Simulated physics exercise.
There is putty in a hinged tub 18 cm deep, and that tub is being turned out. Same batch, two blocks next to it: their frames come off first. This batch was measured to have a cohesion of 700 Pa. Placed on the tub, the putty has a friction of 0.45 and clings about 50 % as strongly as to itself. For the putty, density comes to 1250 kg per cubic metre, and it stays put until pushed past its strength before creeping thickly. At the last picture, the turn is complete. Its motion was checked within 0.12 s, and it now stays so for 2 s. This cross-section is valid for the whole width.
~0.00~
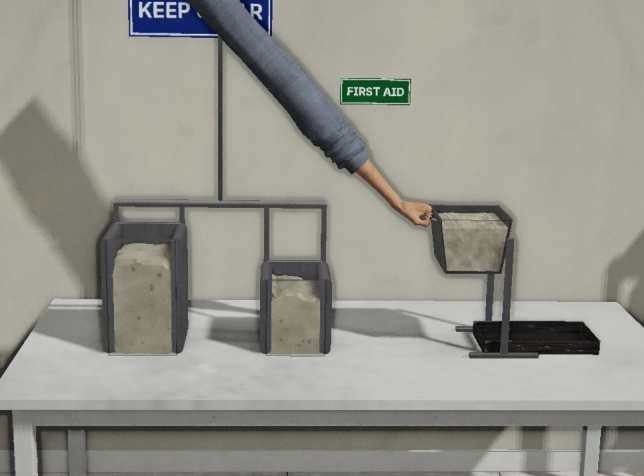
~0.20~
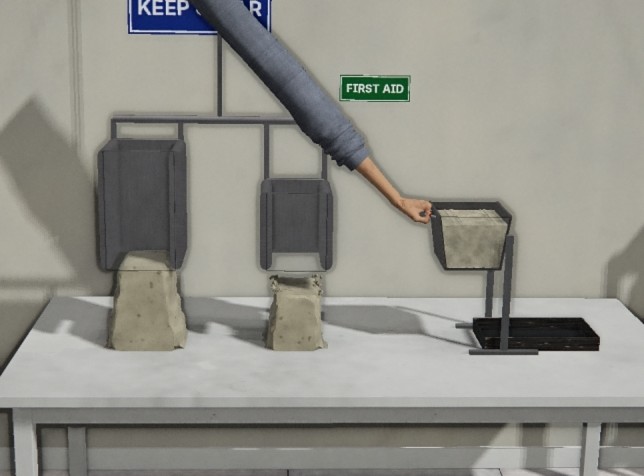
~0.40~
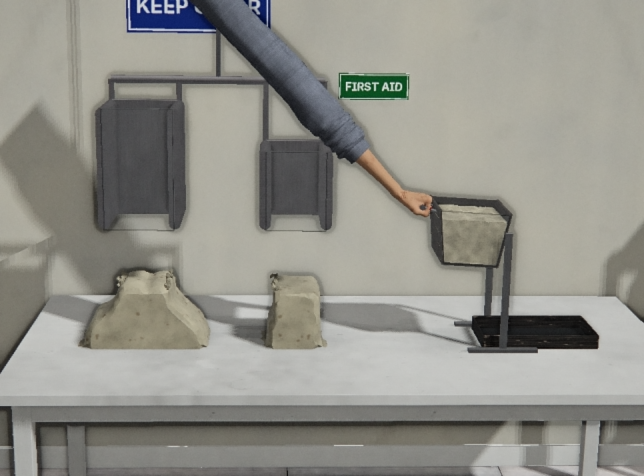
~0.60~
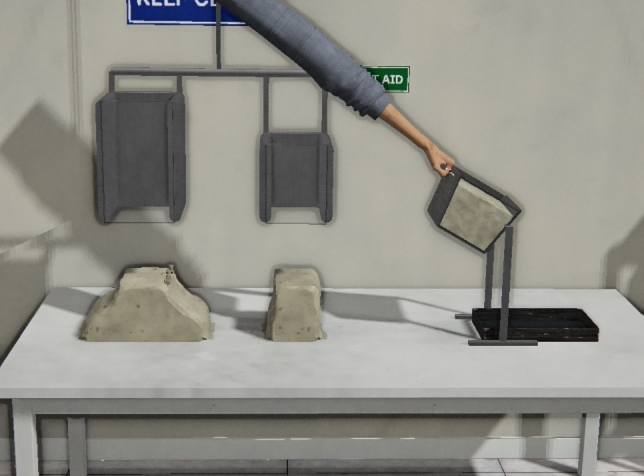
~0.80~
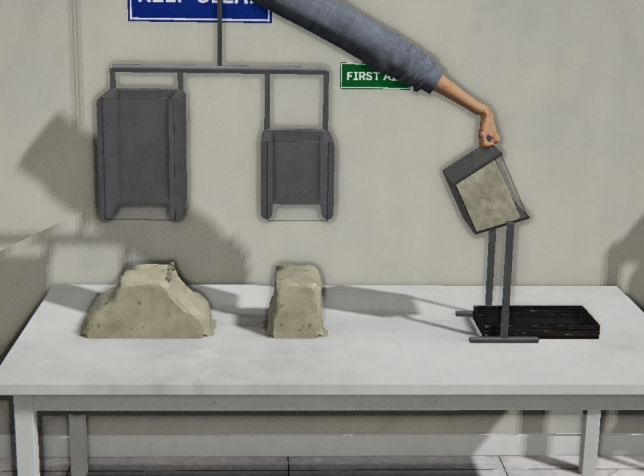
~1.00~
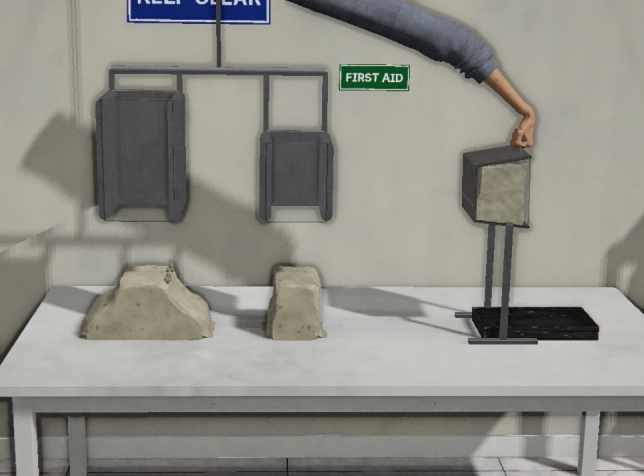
On a white table against a pale wall, two dark molds lift off blocks of grey-beige putty, and the taller left block slumps into a wide mound while the smaller one changes little. Then a sleeved arm at right turns a putty-filled tub clockwise onto its side, the putty staying inside.
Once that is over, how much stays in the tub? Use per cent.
Some 50 percent stays.
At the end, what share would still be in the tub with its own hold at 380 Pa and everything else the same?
In that case close to 35 in a hundred.
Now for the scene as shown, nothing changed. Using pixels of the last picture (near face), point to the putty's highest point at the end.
Around (502, 195).
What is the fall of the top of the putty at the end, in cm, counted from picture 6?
11 cm.
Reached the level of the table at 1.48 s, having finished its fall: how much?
I'd say about 0 per cent of it.
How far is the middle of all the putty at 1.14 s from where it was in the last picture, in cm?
I'd put the distance at about 3 centimetres.
After 1.14 s, the tub is at 88 degrees and holds 98 %.
After 1.31 s, the tub is at 88 degrees and holds 78 %.
After 1.48 s, the tub is at 88 degrees and holds 61 %.
After 1.65 s, the tub is at 88 degrees and holds 50 %.
After 3.00 s, at the end, the tub is at 88 degrees and holds 50 %.
